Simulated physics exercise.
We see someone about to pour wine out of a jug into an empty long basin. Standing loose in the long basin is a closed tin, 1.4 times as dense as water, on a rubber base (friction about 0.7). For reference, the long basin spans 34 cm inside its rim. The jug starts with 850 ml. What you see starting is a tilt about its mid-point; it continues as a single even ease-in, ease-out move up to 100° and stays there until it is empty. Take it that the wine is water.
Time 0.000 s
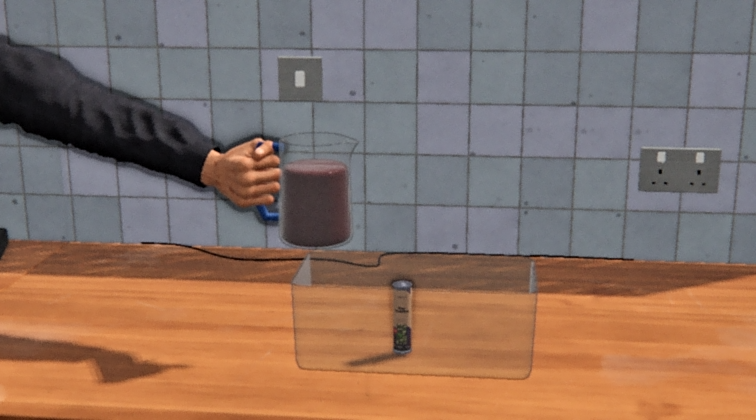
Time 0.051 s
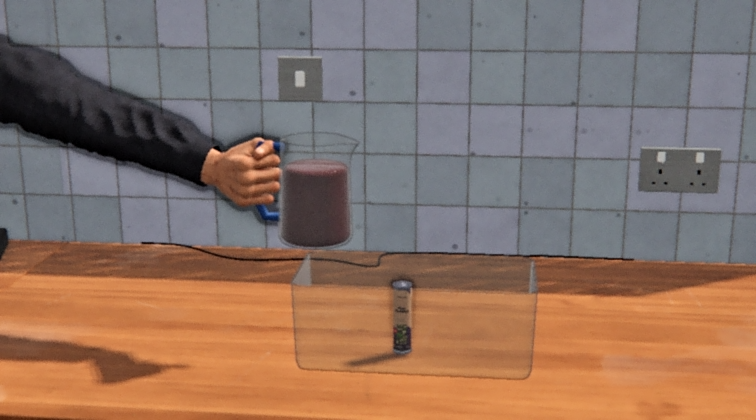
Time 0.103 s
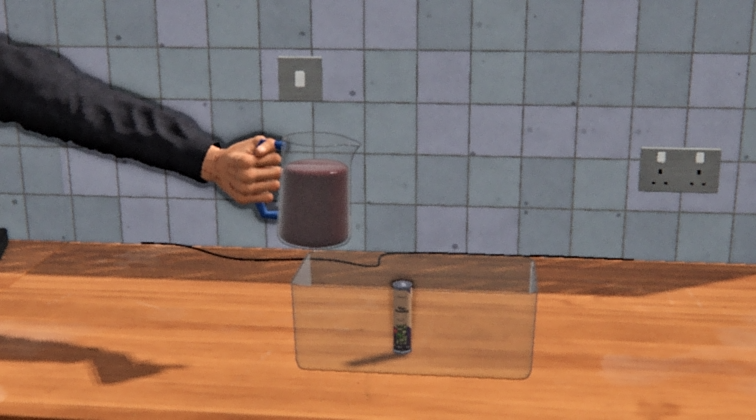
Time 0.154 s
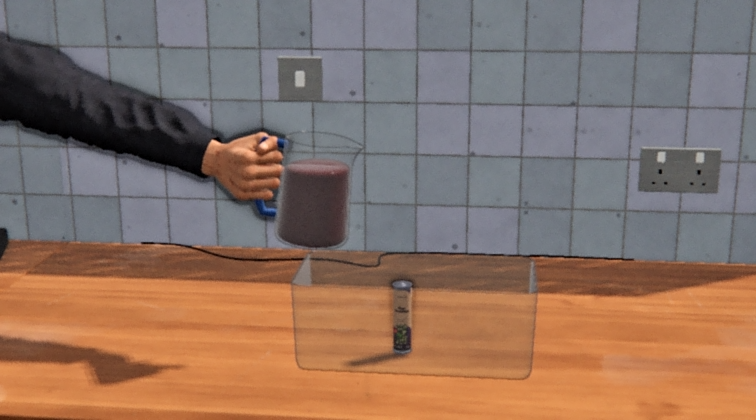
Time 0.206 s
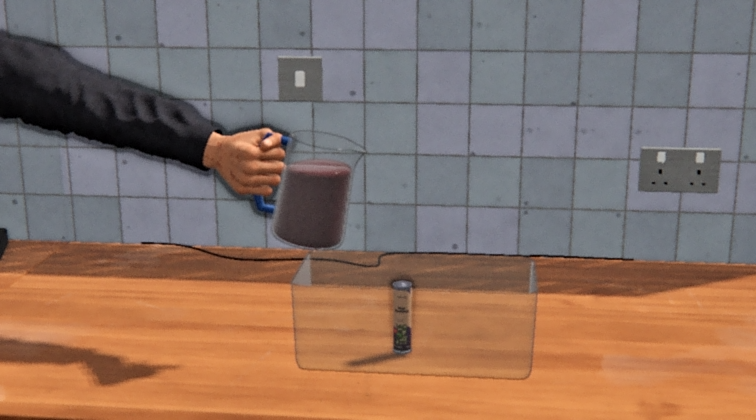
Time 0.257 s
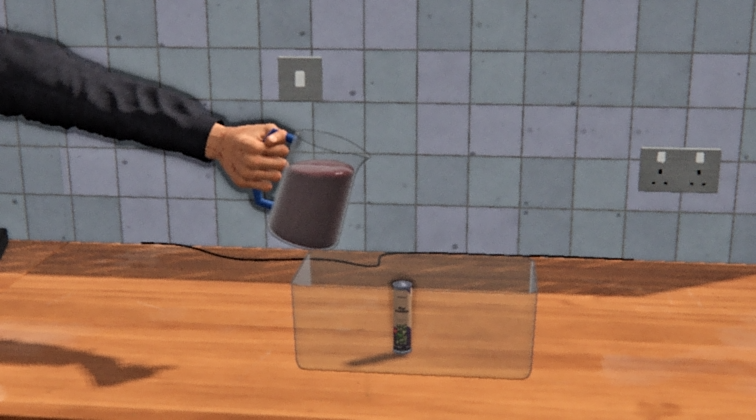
Hand in dark sleeve gradually tilting a clear jug of dark reddish liquid rightward above a transparent basin holding a small cylinder.
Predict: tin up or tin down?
It never tumbles.
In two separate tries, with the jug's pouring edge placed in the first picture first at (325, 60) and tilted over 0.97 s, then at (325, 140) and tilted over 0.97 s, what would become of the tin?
First it remains upright; then it topples.
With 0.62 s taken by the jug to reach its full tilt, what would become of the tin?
In that case the tin stays vertical.
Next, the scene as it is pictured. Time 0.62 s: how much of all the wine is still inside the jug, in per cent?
Roughly 92 %.
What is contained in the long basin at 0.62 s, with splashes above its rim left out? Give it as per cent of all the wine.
Estimate - around 1 in a hundred parts.
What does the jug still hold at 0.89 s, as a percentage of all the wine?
I'd estimate some 50 per cent.
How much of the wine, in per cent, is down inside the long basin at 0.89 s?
32 per cent or thereabouts.
After 0.62 s the tilt is 71° and 92 per cent is still to pour; the tin stands where it began.
After 0.89 s the tilt is 98° and 50 per cent is still to pour; the tin stands where it began.
After 1.17 s the tilt is 100° and 15 per cent is still to pour; the tin stands where it began.
After 1.47 s the tilt is 100° and 4 per cent is still to pour; the tin stands where it began.
In the end the tin stands where it began.
